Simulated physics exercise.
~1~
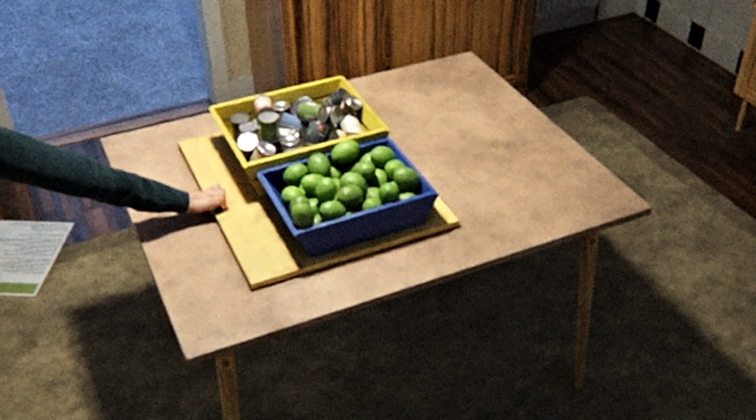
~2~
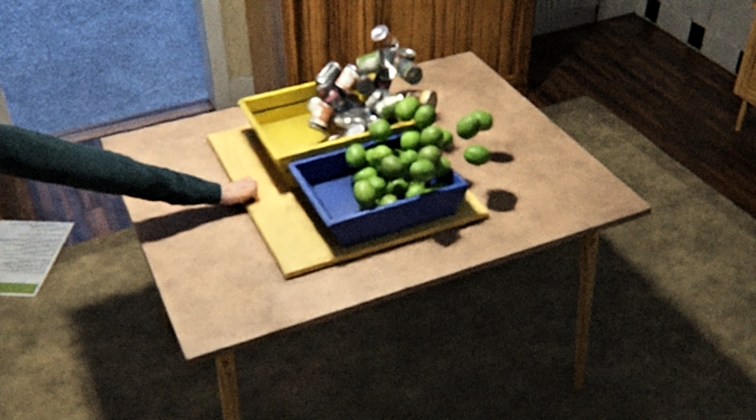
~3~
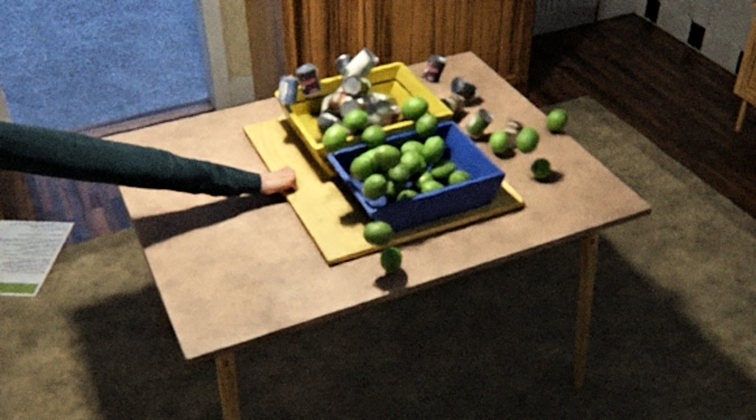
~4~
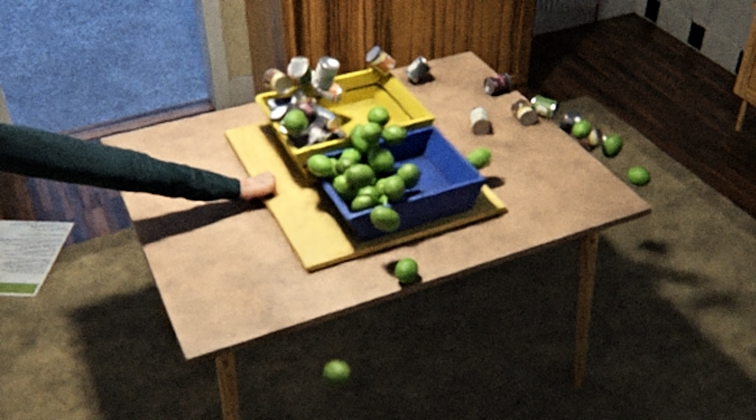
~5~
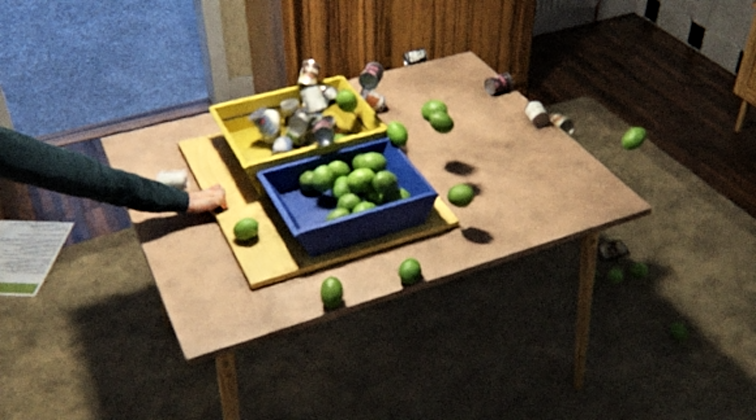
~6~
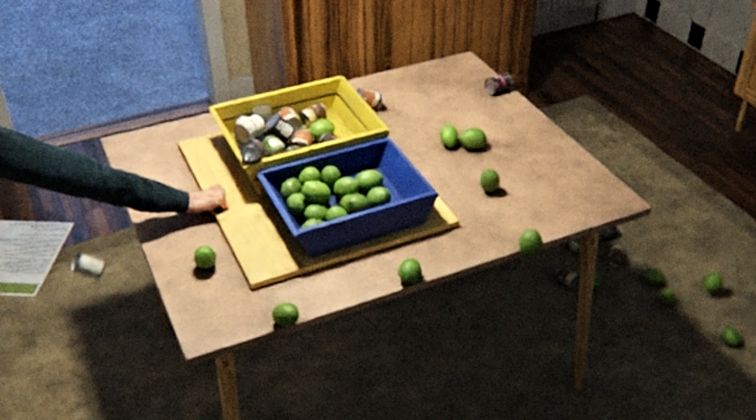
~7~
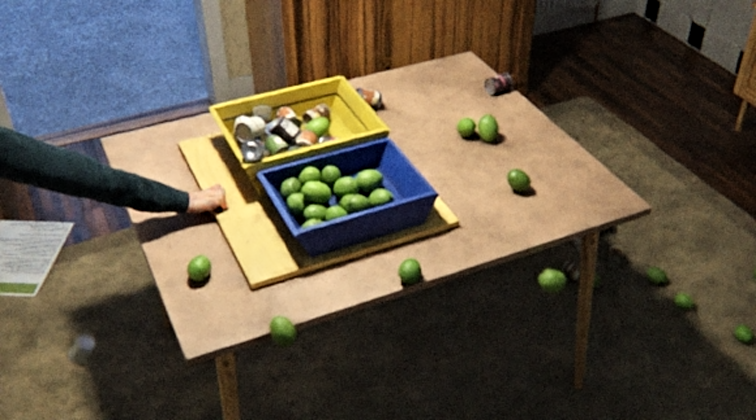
A hand shook a yellow board back and forth on a table, tossing limes from its blue container and small tins from its yellow one. Many scattered across the tabletop or fell to the floor before the board rested, both containers still partly filled.
